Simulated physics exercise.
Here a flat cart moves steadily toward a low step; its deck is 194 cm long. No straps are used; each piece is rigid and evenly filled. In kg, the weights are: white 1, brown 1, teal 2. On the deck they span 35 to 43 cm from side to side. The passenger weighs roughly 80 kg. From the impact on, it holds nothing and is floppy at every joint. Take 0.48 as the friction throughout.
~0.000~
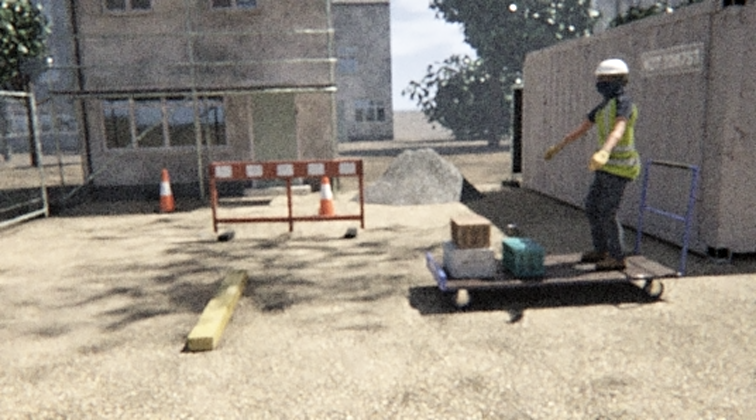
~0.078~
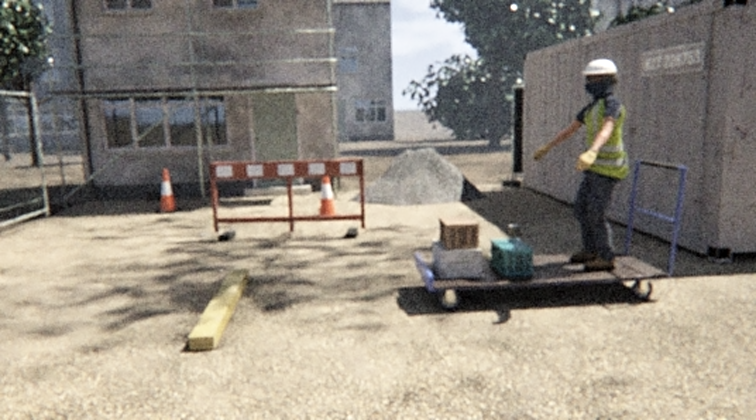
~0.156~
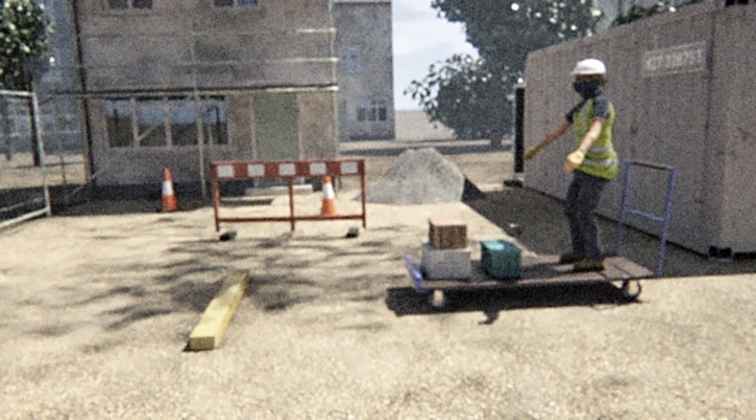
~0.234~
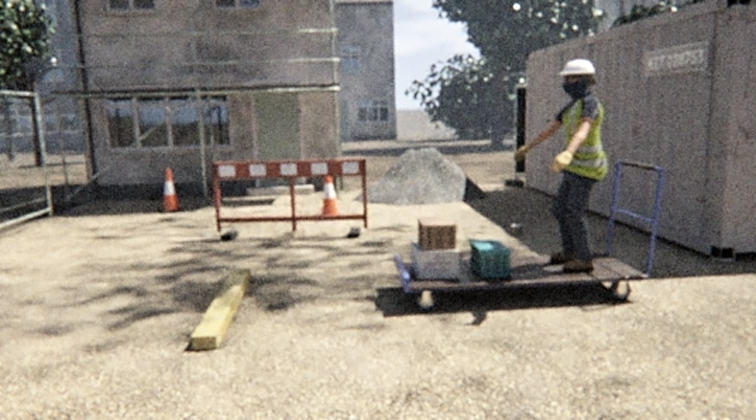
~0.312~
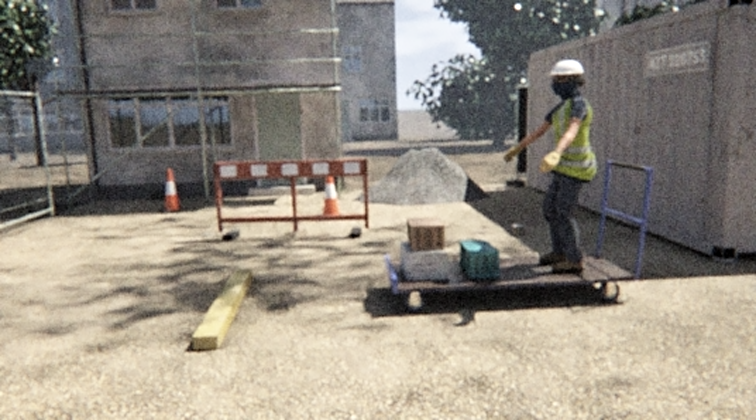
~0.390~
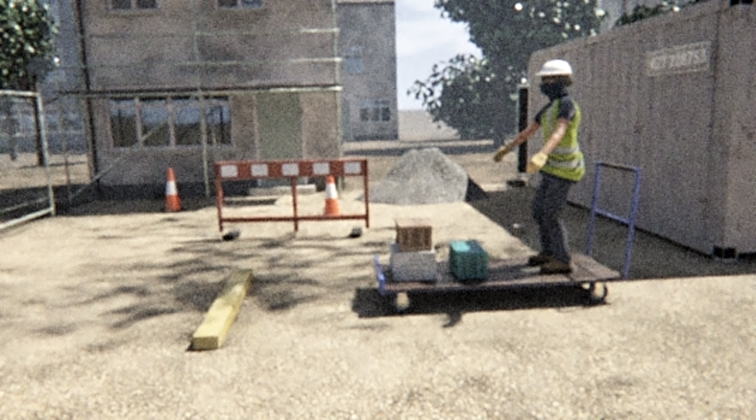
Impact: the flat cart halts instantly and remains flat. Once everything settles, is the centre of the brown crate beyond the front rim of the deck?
It fails to clear the edge.
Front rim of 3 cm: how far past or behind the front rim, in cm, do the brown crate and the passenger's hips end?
The brown item would stop 10 cm behind the front rim, and the hips 120 cm behind it.
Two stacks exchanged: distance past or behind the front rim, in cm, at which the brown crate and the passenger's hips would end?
In that case the brown one ends 50 cm behind the front rim and the hips 120 cm behind it.
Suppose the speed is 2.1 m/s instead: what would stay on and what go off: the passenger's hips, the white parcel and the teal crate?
Hips: Kept; white: Kept; teal: Kept.
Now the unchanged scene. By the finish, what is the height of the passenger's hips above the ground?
Hip height: Approx. 55 cm.
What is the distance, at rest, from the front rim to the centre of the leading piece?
Roughly 10 cm short of the front rim.
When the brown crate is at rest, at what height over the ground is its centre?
Near 55 cm above the ground.
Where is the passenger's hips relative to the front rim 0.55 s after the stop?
Around 125 cm short of the front rim.
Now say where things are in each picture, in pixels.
In the first picture, brown crate (470, 232), white parcel (468, 258), rim corner (444, 286); 178 cm still to roll.
In the second picture, brown crate (458, 232), white parcel (456, 258), rim corner (431, 287); 168 cm still to roll.
In the third picture, brown crate (447, 233), white parcel (445, 258), rim corner (419, 287); 157 cm still to roll.
In the fourth picture, brown crate (436, 233), white parcel (434, 259), rim corner (407, 288); 147 cm still to roll.
In the fifth picture, brown crate (425, 234), white parcel (423, 260), rim corner (395, 289); 136 cm still to roll.
In the sixth picture, brown crate (413, 234), white parcel (412, 260), rim corner (382, 289); 126 cm still to roll. Speed about 1.4 m/s.
After 1.32 s the deck stops.
After 1.87 s the brown crate is 10 cm behind the rim, tilted 0°, near (237, 242) in the last picture's view.
After 2.32 s the brown crate is 10 cm behind the rim, tilted 0°, near (237, 242) in the last picture's view.
Final state at 2.8 s, nothing is past the rim; behind it, white parcel, brown crate, teal crate and the passenger's hips.
